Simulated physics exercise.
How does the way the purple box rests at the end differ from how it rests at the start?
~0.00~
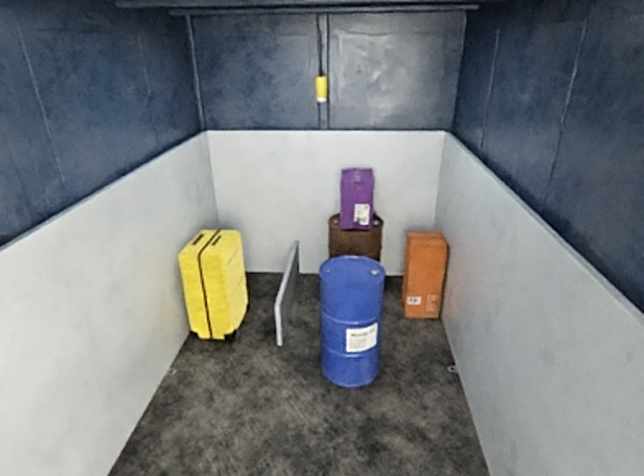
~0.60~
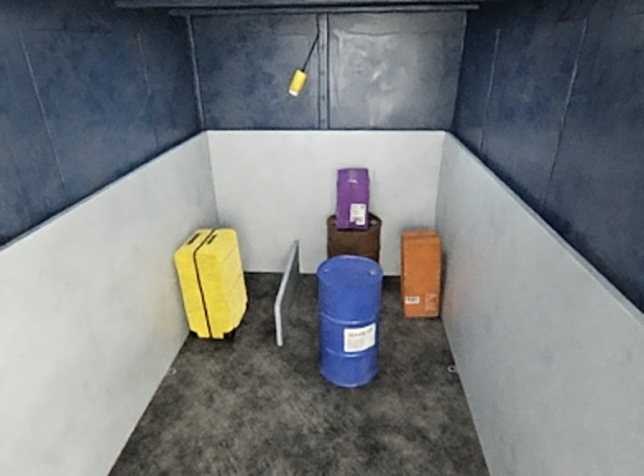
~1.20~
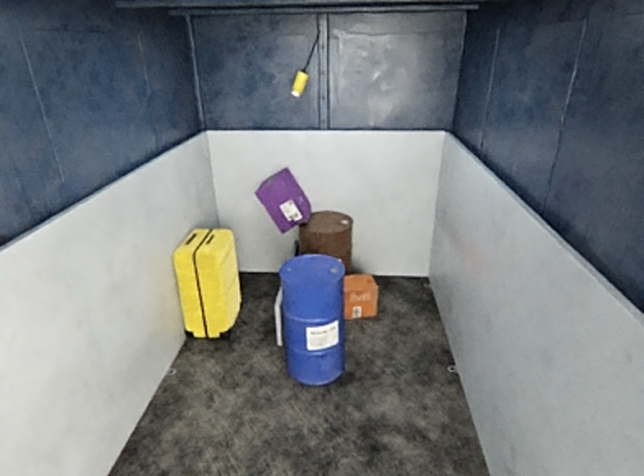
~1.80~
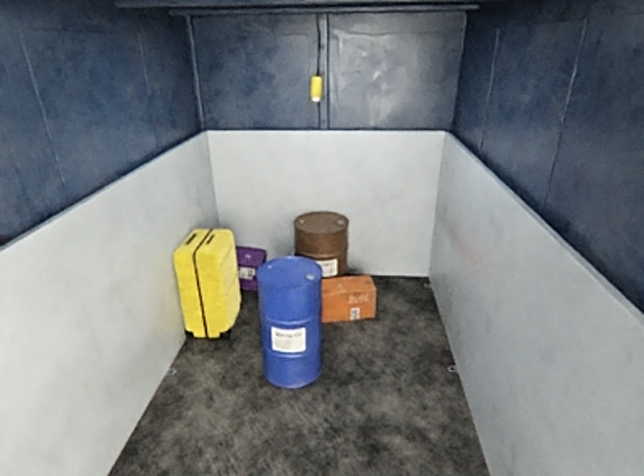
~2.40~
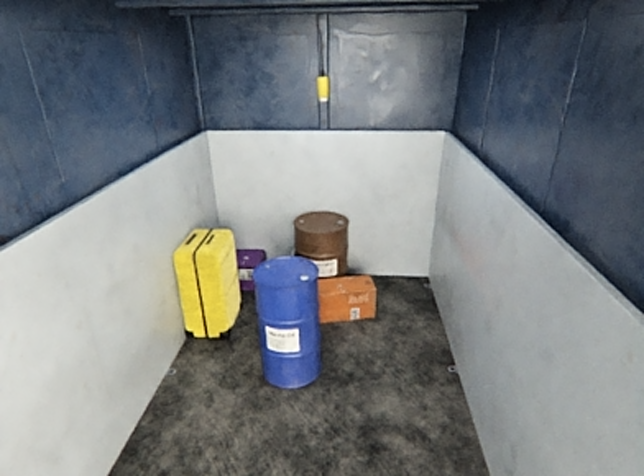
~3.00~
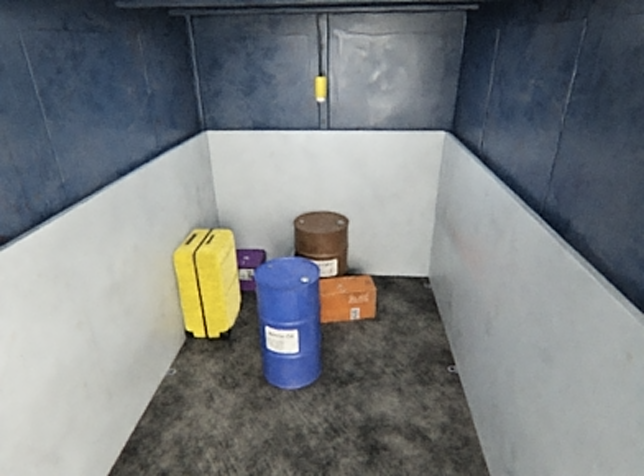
At the start the purple box is upright on top of the brown drum, and at the end it lies on its side on the floor.
A large blue drum stands near the middle of a van's load bay, seen from behind and facing the front wall. A yellow case stands at left beside a low grey board, a purple box sits upright on a brown drum at the back, and an orange box stands at right. The hanging yellow lamp swings left, then both drums slide left, the orange box topples onto its side, and the purple box tips off its drum. The lamp swings back to hang straight. The purple box ends on the floor behind the blue drum, while both drums and the yellow case remain upright.
